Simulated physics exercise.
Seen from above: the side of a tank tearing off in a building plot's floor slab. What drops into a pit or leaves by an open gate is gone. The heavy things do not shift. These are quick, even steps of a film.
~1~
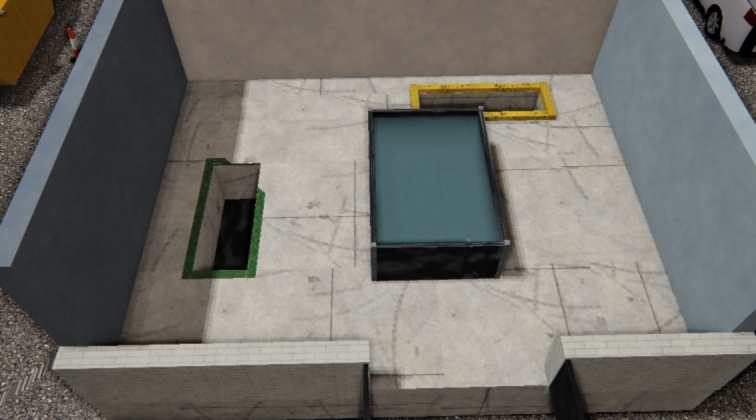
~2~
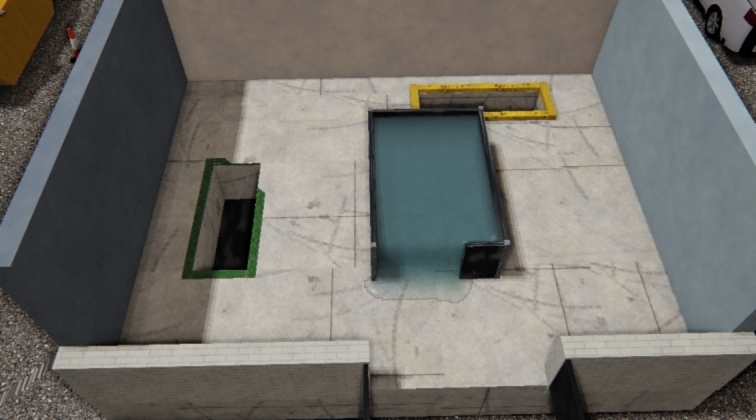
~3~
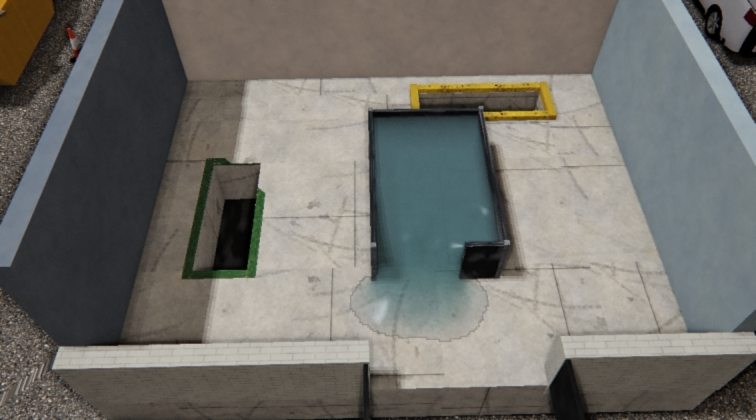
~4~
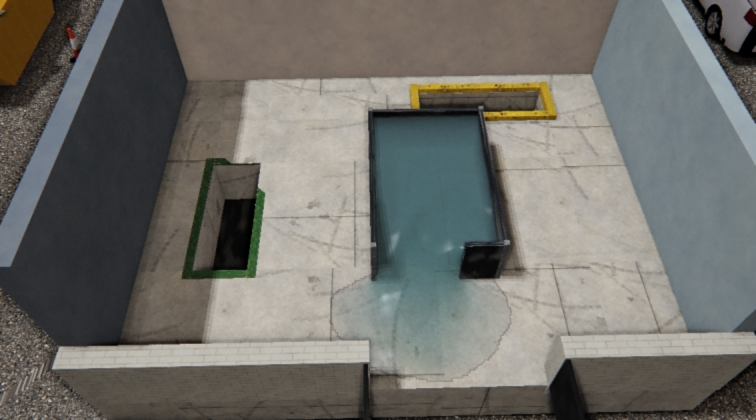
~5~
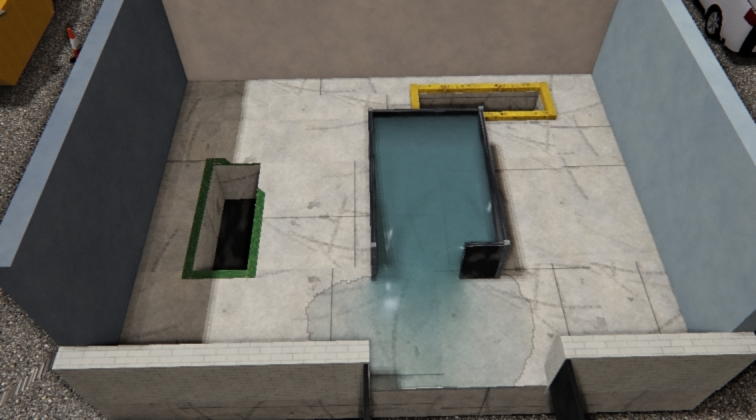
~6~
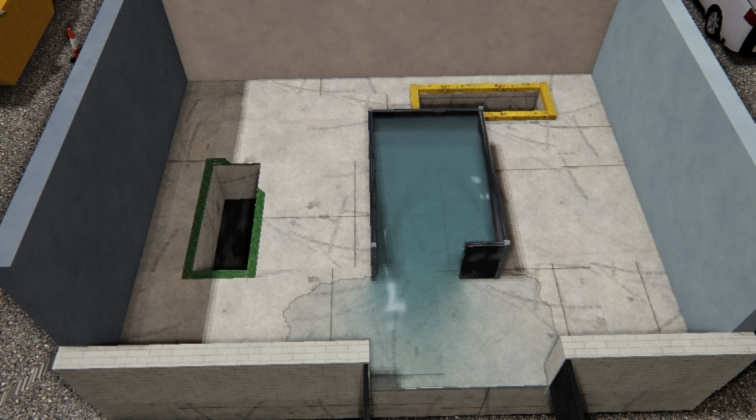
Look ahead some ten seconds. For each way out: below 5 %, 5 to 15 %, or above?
One by one: The gate takes over 15 %; the green pit takes from 5 to 15 %; the yellow pit takes under 5 %.
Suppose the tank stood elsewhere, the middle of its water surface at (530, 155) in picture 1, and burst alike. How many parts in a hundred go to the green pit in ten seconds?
Parts in a hundred: Green 2.
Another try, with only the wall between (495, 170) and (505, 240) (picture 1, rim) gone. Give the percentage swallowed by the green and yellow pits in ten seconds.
Parts in a hundred: Green 12, yellow 4.
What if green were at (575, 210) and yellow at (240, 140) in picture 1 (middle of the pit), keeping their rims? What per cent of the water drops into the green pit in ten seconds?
In per cent: Green 0.
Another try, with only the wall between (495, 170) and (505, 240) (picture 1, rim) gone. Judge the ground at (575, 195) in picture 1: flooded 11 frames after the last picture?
Answer: Wet.
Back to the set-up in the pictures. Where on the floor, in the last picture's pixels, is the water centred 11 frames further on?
At about (403, 241).
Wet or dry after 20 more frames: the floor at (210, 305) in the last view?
Answer: Covered.
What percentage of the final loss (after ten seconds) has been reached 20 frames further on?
Roughly 60 per cent.
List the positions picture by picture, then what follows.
The first frame shows the open tank at (432, 175) is whole and still.
In the second frame, water pours out at (418, 268) and has run to (465, 288).
In the third frame, the front is at (465, 328), out from the gap at (418, 268).
In the fourth frame, the front is at a hidden place, out from the gap at (418, 269).
In the fifth frame, the front is at a hidden place, out from the gap at (418, 269).
In the sixth frame, the front is at a hidden place, out from the gap at (418, 268).
A moment on, water covers 15 % of the floor; the gate 15 %, the green pit 0 %, the yellow pit 0 %.
Next, water covers 20 % of the floor; the gate 30 %, the green pit 0 %, the yellow pit 0 %.
Then, water covers 25 % of the floor; the gate 44 %, the green pit 1 %, the yellow pit 0 %.
Later, water covers 30 % of the floor; the gate 58 %, the green pit 5 %, the yellow pit 0 %.
In the end, water covers 35 % of the floor; the gate 66 %, the green pit 10 %, the yellow pit 0 %.
